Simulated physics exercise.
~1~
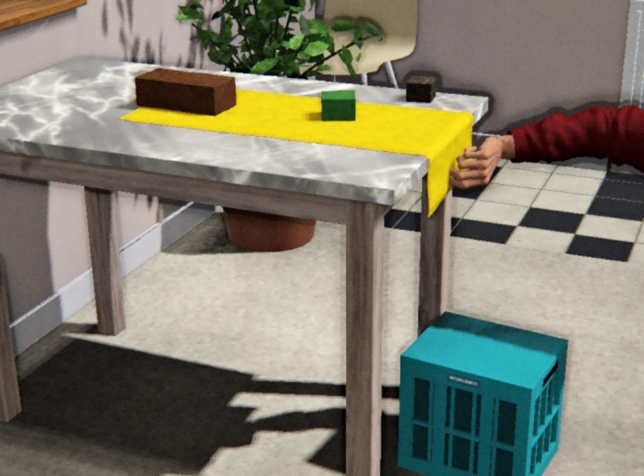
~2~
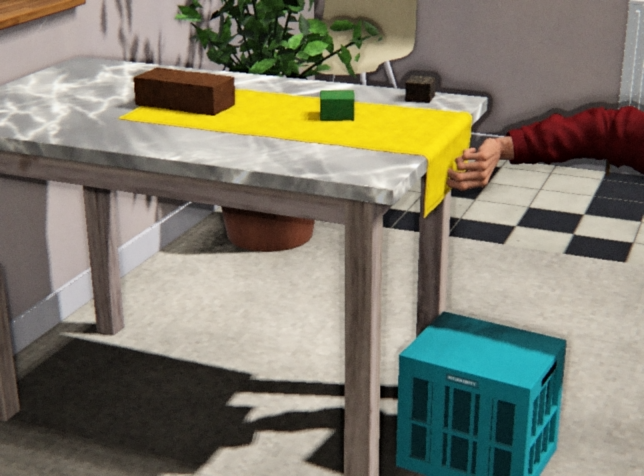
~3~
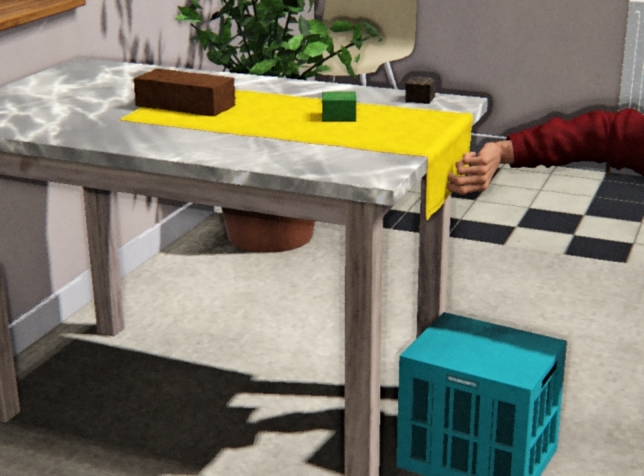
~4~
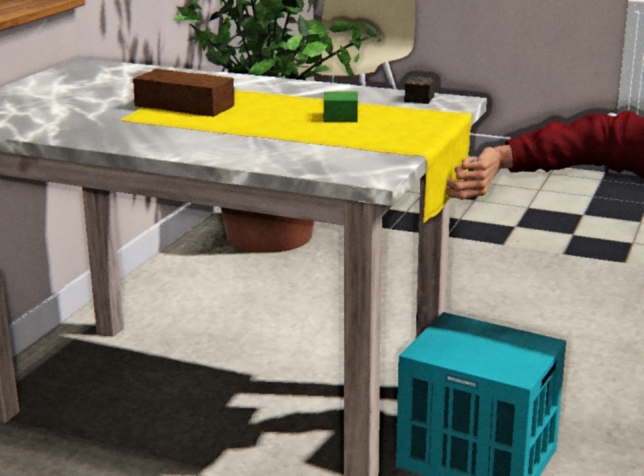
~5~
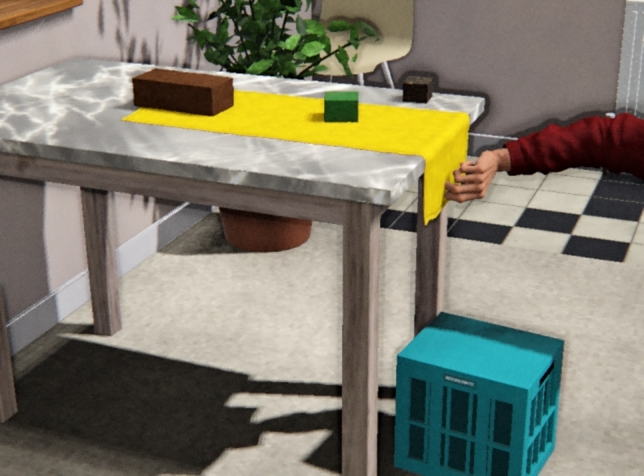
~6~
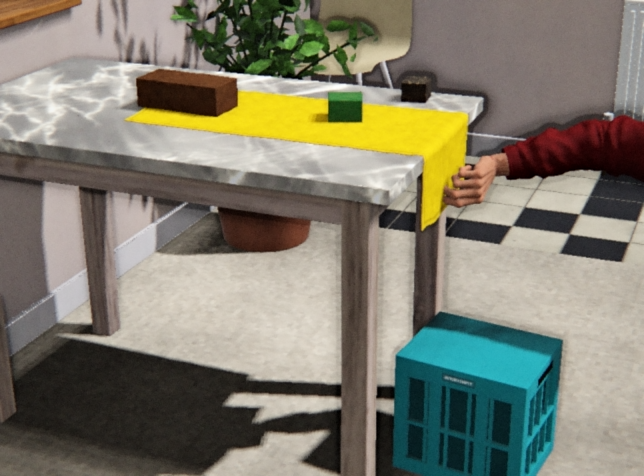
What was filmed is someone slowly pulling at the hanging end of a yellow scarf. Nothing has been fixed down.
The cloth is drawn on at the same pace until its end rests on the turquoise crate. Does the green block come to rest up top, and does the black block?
One by one: The green block does not; the black block does.
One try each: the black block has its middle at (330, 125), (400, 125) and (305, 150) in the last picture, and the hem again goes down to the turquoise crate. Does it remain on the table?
1: Off. 2: Off. 3: On.
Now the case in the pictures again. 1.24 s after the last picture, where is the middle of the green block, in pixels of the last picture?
It is near (427, 116) at that moment.
Then, 1.24 s after the last picture, hem going down; green block carried along near (427, 116); black block unmoved.
Then, 2.32 s after the last picture, hem on the crate; green block down below near (495, 301); black block unmoved.
At rest, hem on the crate; green block down below near (495, 301); black block unmoved. The green block falls off and the black block remains up there.
